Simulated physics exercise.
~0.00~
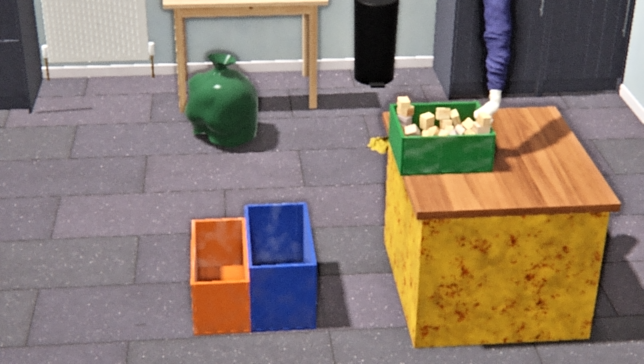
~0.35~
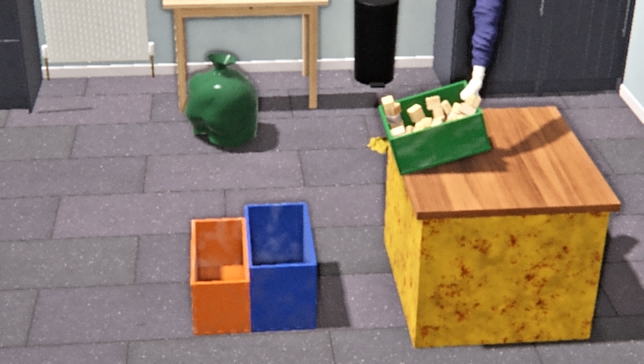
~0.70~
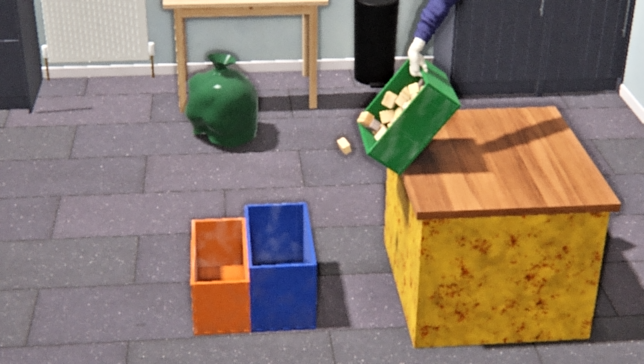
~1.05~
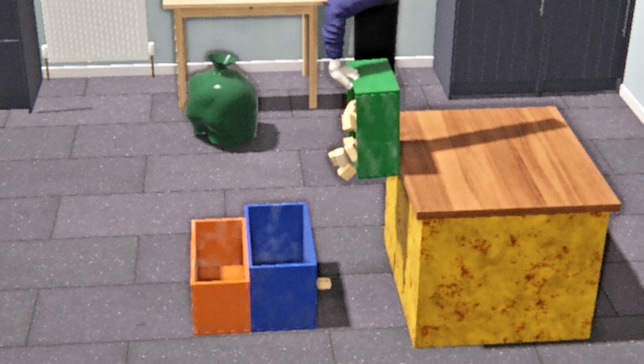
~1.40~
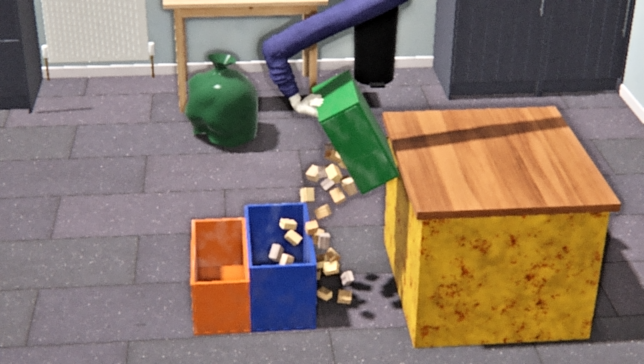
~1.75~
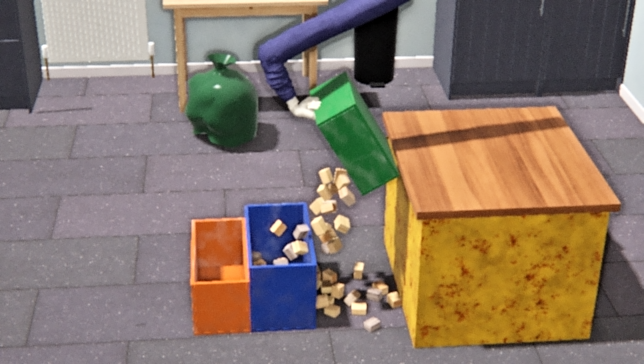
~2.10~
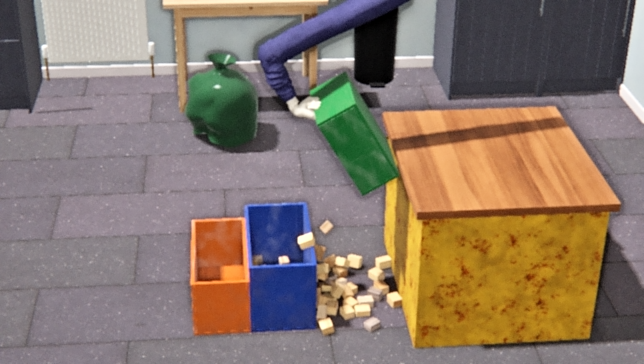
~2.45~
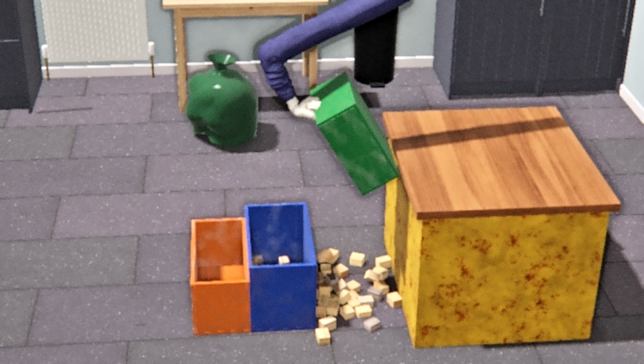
In a room with a grey tiled floor, a gloved hand in a purple sleeve tipped a green crate of wooden blocks off the left side of a bench; some dropped into the blue tub, but more ended scattered on the floor beside it.
